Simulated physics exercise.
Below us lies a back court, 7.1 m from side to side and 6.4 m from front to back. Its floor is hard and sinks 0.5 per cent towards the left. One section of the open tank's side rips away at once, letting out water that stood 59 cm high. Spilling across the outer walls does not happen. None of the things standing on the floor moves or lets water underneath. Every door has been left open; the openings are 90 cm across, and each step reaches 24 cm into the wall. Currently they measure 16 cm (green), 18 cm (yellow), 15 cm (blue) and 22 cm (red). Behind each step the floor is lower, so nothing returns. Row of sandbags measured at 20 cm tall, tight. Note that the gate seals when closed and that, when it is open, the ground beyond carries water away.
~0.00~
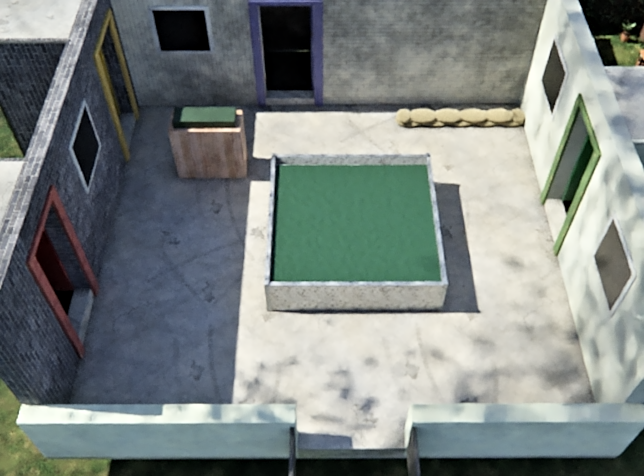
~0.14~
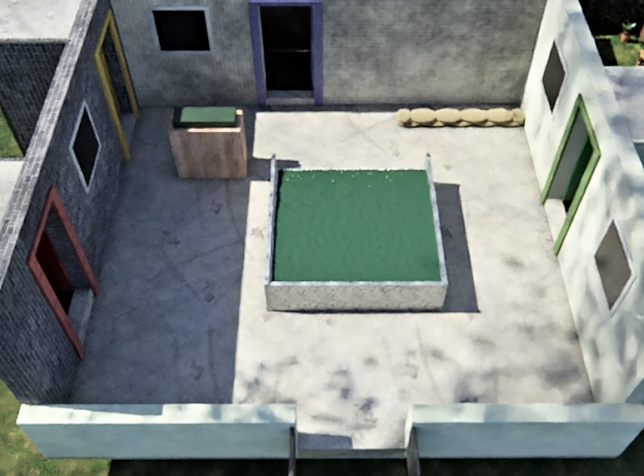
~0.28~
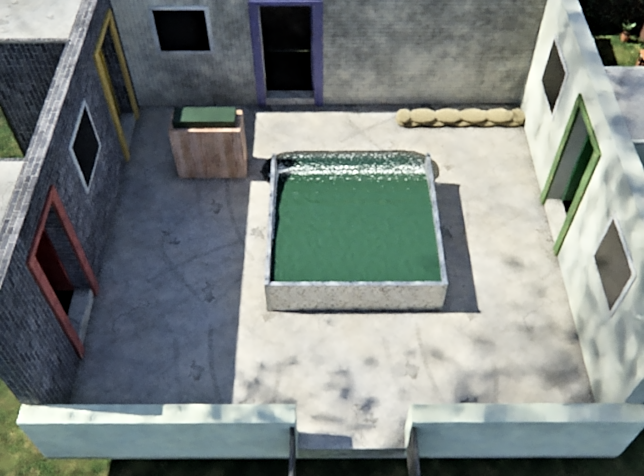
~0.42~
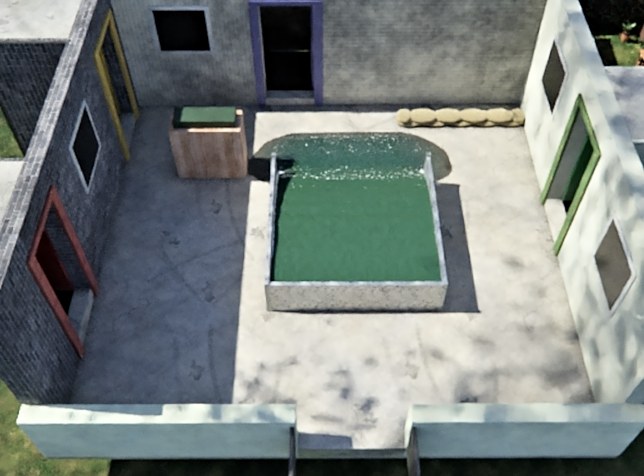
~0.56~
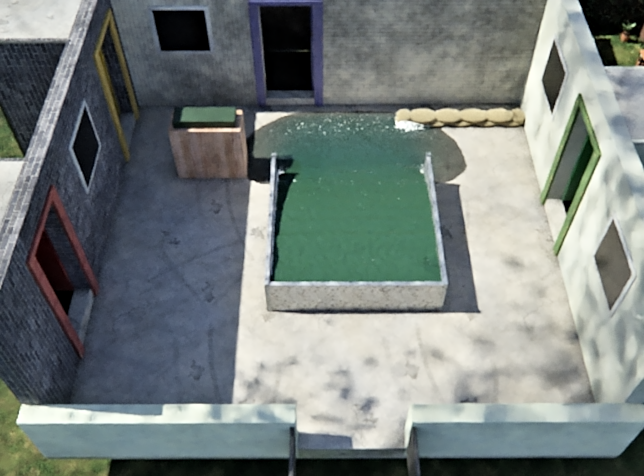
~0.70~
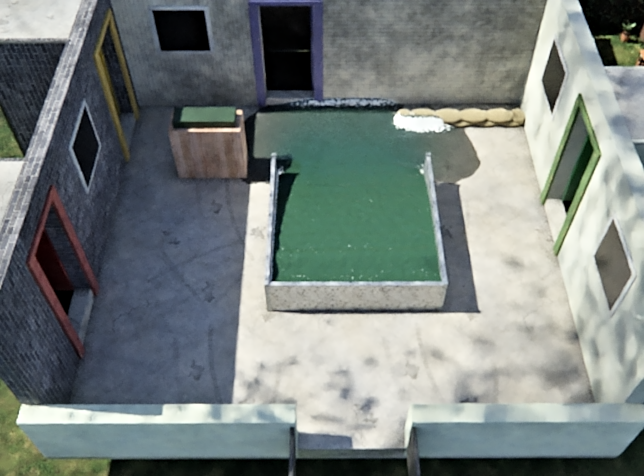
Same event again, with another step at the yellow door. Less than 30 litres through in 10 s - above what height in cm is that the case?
Above about 24 cm.
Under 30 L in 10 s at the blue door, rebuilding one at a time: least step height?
The blue door needs around 29 cm.
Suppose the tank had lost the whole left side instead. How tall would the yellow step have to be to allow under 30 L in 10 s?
The answer is some 13.0 cm.
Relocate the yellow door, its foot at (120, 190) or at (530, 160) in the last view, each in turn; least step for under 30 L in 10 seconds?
Minimums: Roughly 9.5 cm and 13.5 cm.
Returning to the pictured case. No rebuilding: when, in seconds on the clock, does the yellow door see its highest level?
Roughly 4.0 s.
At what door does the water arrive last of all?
It's the red door.
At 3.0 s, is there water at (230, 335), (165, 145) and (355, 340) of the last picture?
In order: Untouched, soaked, untouched.
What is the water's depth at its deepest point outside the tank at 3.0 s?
Around 45 centimetres.
After 1.4 s water covers 20 % of the floor, deepest (43 cm) near (342, 114); it has not reached the yellow door.
After 3.0 s water covers 35 % of the floor, deepest (45 cm) near (517, 113); 28 cm at the yellow door, 8 litres in over its 18 cm step.
After 10.0 s water covers 95 % of the floor, deepest (14 cm) near (150, 325); 11 cm at the yellow door, 100 litres in over its 18 cm step.
At the yellow door as built, the water arrived by 2.3 s and peaked near 30 cm at 4.0 s.
Run again over the same 10 s with other heights there, 45 litres in over 22 cm, 2 litres over 30 cm. The limit of 30 litres is kept from about 24 cm up.
